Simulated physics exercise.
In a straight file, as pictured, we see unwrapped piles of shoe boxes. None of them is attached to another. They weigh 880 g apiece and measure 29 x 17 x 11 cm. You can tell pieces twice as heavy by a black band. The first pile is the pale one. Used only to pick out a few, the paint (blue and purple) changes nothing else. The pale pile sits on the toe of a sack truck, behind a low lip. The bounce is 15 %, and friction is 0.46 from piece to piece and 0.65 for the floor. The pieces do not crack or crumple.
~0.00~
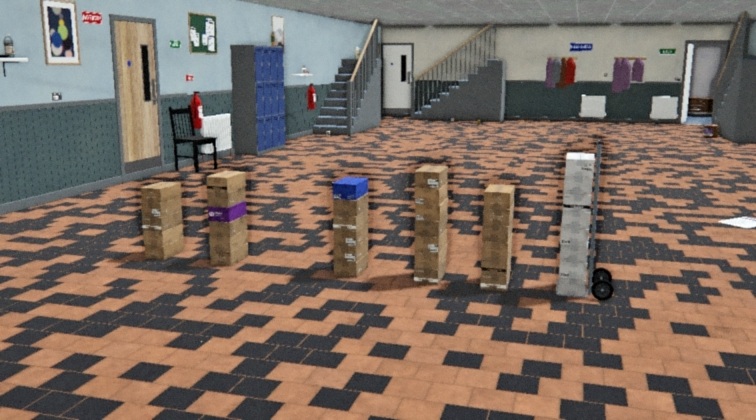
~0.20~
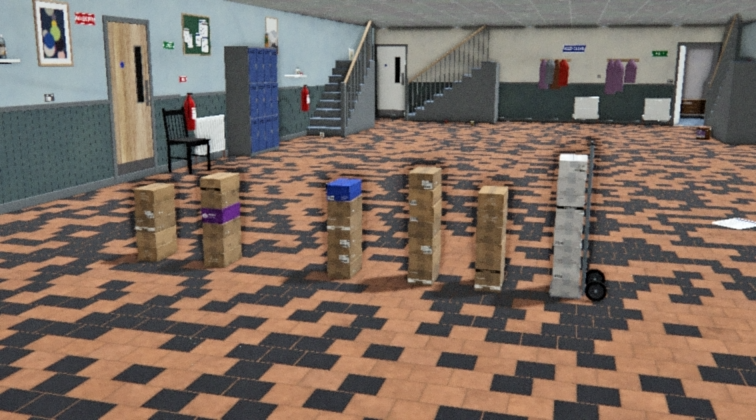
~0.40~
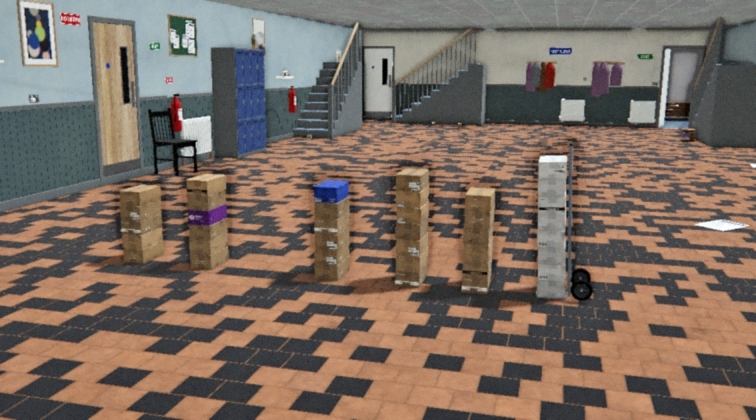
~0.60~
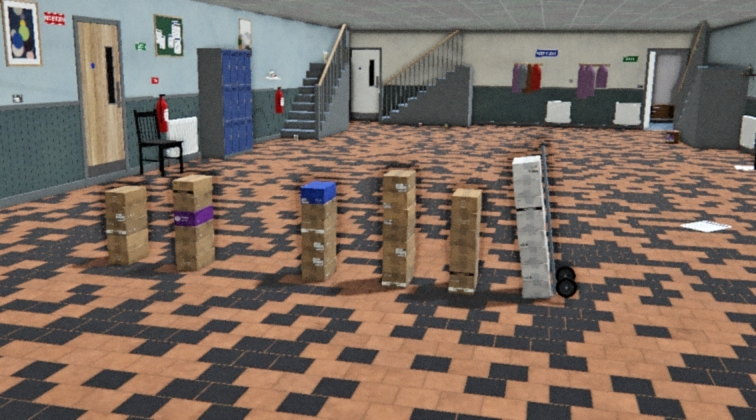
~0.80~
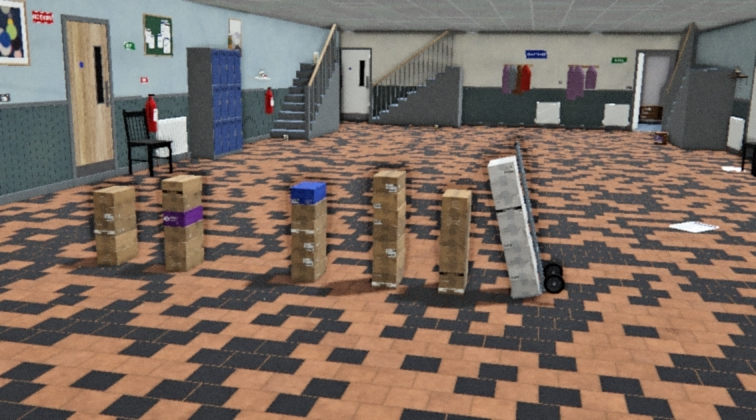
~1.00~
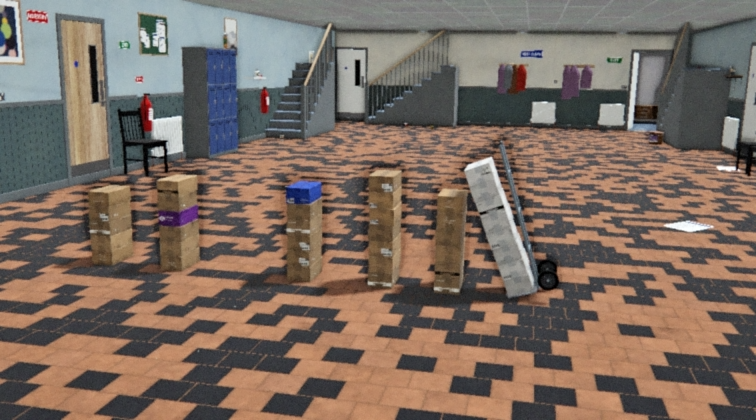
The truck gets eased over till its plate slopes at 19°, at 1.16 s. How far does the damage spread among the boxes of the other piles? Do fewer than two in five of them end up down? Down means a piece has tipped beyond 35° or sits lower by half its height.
No, more than two in five.
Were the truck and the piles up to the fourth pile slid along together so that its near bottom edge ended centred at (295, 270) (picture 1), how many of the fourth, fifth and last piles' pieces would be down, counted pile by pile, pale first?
Result: Fourth pile 6, fifth pile 5, last pile 4.
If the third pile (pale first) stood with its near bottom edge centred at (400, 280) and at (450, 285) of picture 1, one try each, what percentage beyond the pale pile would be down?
60 and 60 %.
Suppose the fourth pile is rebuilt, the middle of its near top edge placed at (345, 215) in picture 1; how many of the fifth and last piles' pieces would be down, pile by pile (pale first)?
Then fifth 0, last 0.
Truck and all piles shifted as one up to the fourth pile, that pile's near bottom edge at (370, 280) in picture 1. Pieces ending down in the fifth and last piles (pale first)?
Then fifth pile 0 and last pile 0.
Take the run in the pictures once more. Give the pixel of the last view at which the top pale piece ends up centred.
End position: Near (368, 242) px.
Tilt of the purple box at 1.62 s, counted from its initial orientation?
Roughly 0°.
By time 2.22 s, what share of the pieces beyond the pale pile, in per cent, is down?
By then 45 %.
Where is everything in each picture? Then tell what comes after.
In the first frame (each place is the centre of the face we see best; the camera pans a little), truck frame (598, 175) 0° forward; blue box (344, 192); purple box (218, 214); the others all in place.
In the second frame, truck frame (591, 176) 0° forward; blue box (338, 193).
In the third frame, truck frame (571, 177) 3° forward; purple box (198, 218).
In the fourth frame, truck frame (545, 176) 8° forward, top of the pale pile leaning 8°; purple box (184, 219); the others all in place.
In the fifth frame, truck frame (522, 175) 13° forward, top of the pale pile leaning 14°; purple box (174, 219); the others all in place.
In the sixth frame, truck frame (508, 174) 18° forward, top of the pale pile leaning 22°; purple box (169, 219); blue box (298, 196); the others all in place.
By 1.62 s, 8 of the pale pile down; none of the 30 other boxes down, 10 disturbed.
By 2.22 s, 8 of the pale pile down; 13 of the 30 other boxes down; blue box tilted 14°.
When it is over (4.0 s), 8 of the pale pile down; 18 of the 30 other boxes down; blue box on its side; purple box moved 10 mm. That is 60 per cent. In pixels of the last frame, middles, blue box near (202, 257), purple box near (178, 215).
